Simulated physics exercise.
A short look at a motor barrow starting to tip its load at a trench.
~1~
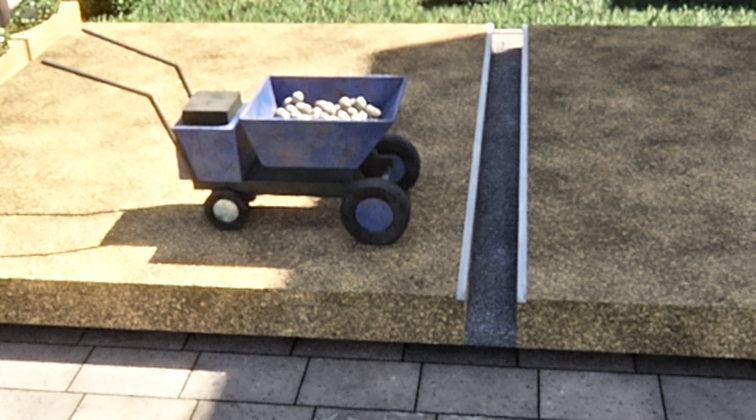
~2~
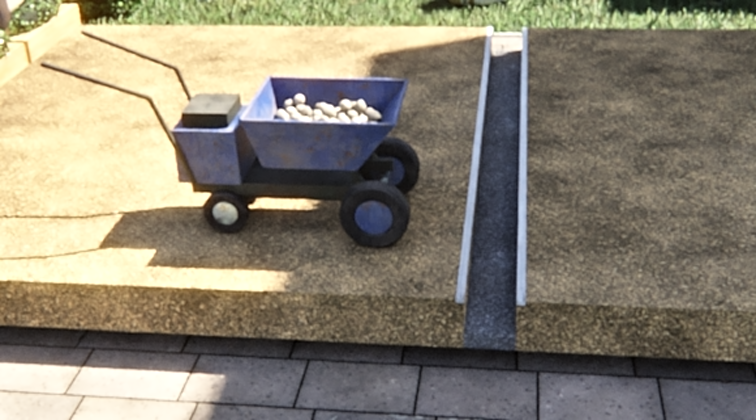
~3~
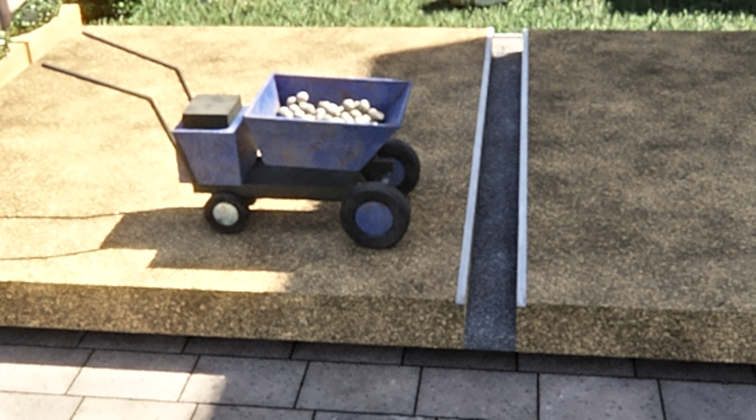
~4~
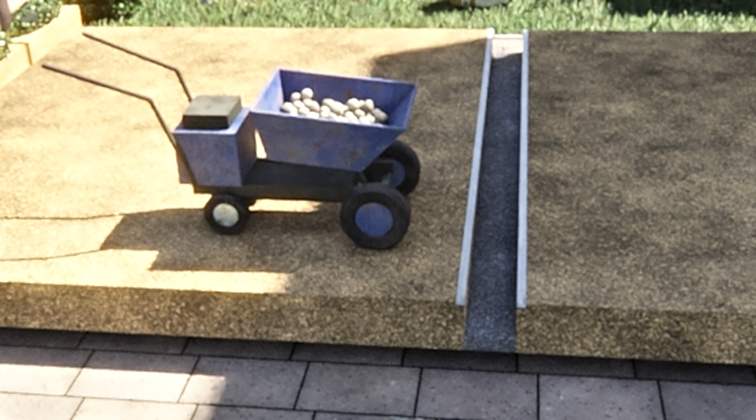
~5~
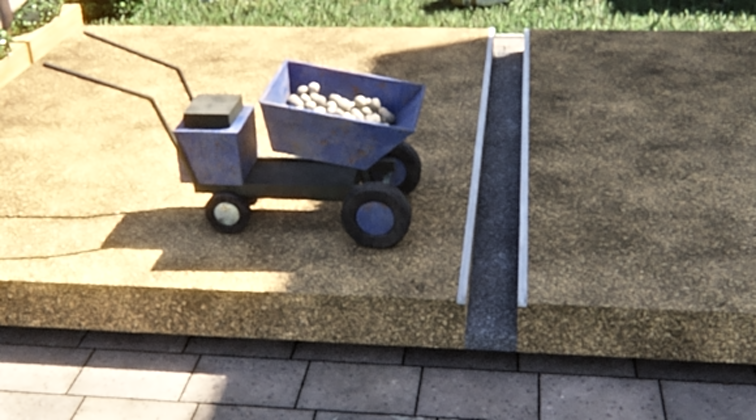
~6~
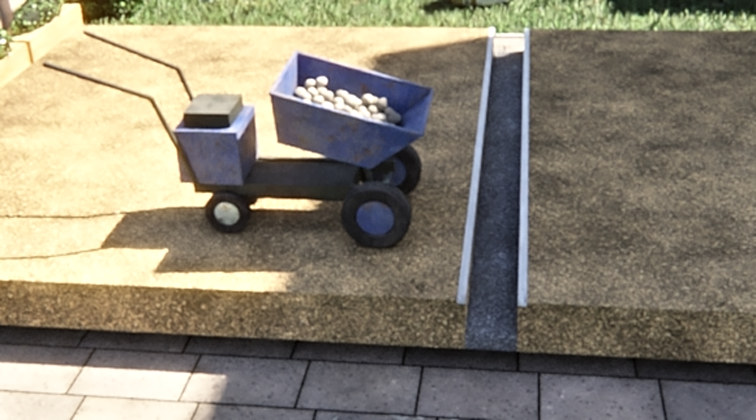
In the video, a small blue motor barrow loaded with pale pebbles stands on a sandy surface left of a narrow trench, and its skip gradually tilts forward to the right while the wheels stay in place.
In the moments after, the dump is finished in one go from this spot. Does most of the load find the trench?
The trench takes the larger part.
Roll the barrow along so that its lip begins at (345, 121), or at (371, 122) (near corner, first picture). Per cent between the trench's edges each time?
In turn 80 and 100 in a hundred.
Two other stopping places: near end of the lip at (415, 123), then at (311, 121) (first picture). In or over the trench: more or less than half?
The first try: Not half. The second: The smaller part.
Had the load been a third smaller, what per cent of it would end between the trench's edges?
Roughly 80 in a hundred.
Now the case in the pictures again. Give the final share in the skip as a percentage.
Roughly 0 in a hundred.
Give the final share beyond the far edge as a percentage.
Near 25 %.
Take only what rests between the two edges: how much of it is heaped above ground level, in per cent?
About 0 per cent.
Just after the last frame, skip tipped steeply; every one in the skip.
A moment on, skip tipped steeply; the larger part in the skip; about a tenth in or heaped over the trench; just a few beyond it; about a tenth falling.
Further on, skip tipped right over; about a tenth in the skip; roughly two thirds in or heaped over the trench; roughly a quarter beyond it.
When it is over, skip tipped right over; the larger part in or heaped over the trench; roughly a quarter beyond it.
